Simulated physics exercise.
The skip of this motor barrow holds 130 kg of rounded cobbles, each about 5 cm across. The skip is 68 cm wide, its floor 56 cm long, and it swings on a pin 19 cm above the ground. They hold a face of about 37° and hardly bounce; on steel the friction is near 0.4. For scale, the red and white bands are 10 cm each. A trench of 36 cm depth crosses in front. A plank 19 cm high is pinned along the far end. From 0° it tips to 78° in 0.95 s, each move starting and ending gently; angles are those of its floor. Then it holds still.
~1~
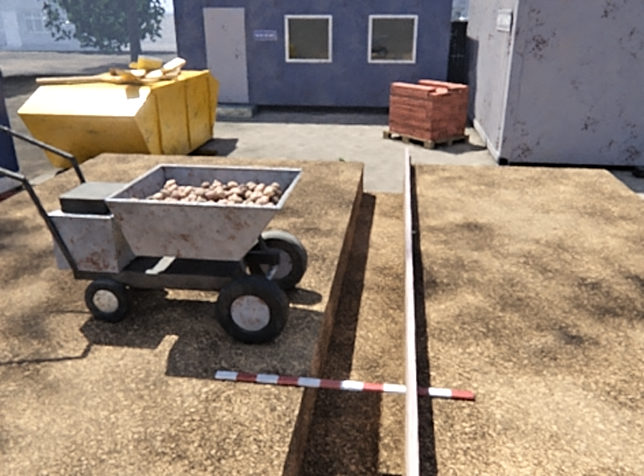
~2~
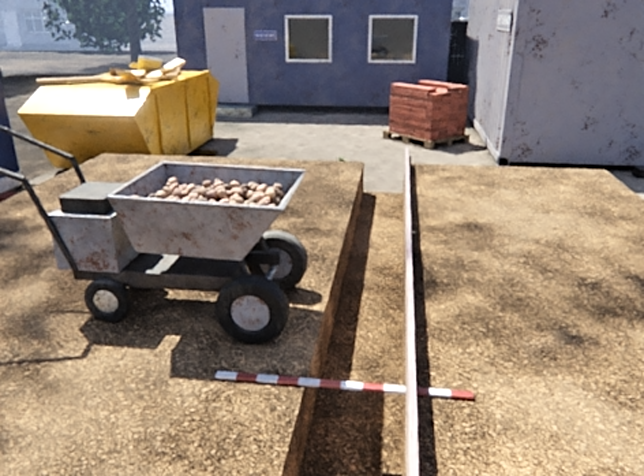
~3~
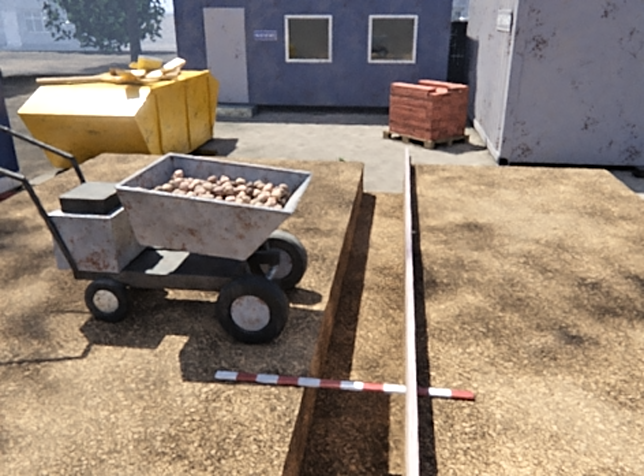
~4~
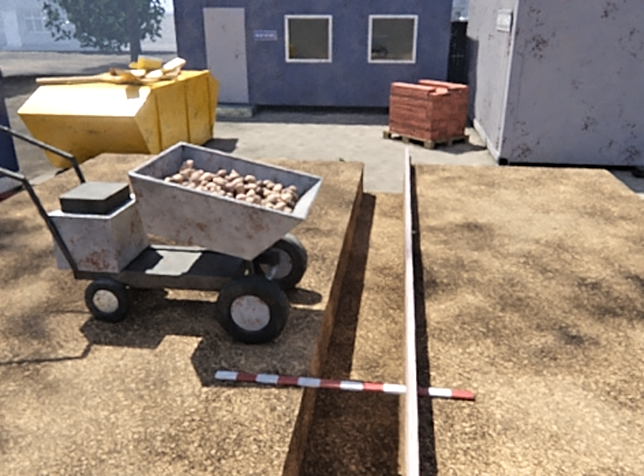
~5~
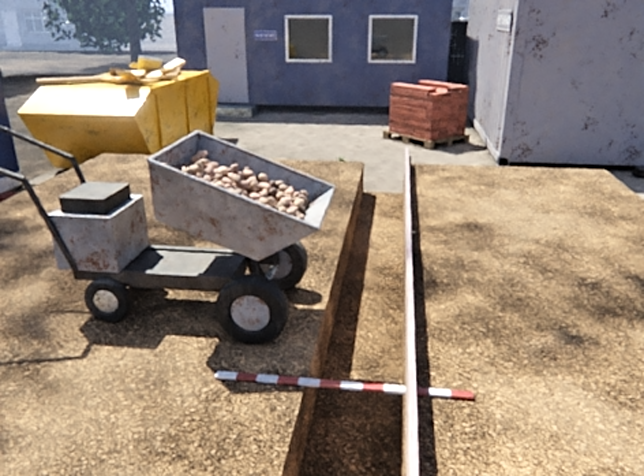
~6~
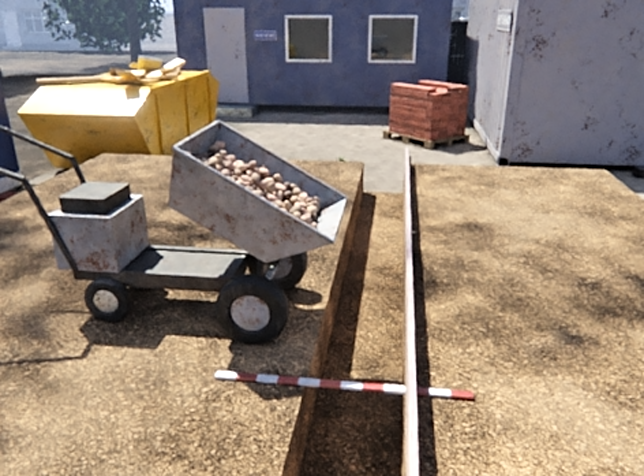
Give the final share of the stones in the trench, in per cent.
Some 85 per cent of it.
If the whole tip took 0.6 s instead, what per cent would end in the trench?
In that case some 65 per cent.
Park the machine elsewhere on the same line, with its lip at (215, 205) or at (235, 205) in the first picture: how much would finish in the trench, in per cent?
First some 100, then 100 per cent.
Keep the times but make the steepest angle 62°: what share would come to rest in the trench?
It would be near 55 per cent.
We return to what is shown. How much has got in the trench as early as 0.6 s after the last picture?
Some 35 per cent.
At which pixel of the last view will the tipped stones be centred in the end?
Around (378, 365).
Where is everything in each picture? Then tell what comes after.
The skip is at 0°, its lip at (278, 209); the top of the load is at (206, 192), in the first frame.
Lip at (282, 210), floor tilted 2°, highest stones at (198, 191), in the second frame.
Lip at (291, 213), floor tilted 6°, highest stones at (198, 185), in the third frame.
Lip at (304, 219), floor tilted 12°, highest stones at (188, 175), in the fourth frame.
Lip at (319, 229), floor tilted 21°, highest stones at (198, 164), in the fifth frame.
The skip is at 30°, its lip at (334, 242); the top of the load is at (214, 155), in the sixth frame.
Then, 0.3 s after the last picture the floor is at 66°, 100 % in the skip; the foremost stones are at (363, 280).
Then, 0.6 s after the last picture the floor is at 78°, 60 % in the skip, 34 % in the trench, 6 % past the trench; the foremost stones are at (449, 313).
Then, 1.0 s after the last picture the floor is at 78°, 15 % in the skip, 71 % in the trench, 14 % past the trench; the foremost stones are at (532, 313).
Then, 2.9 s after the last picture the floor is at 78°, 0 % in the skip, 85 % in the trench, 15 % past the trench; the foremost stones are at (597, 297).
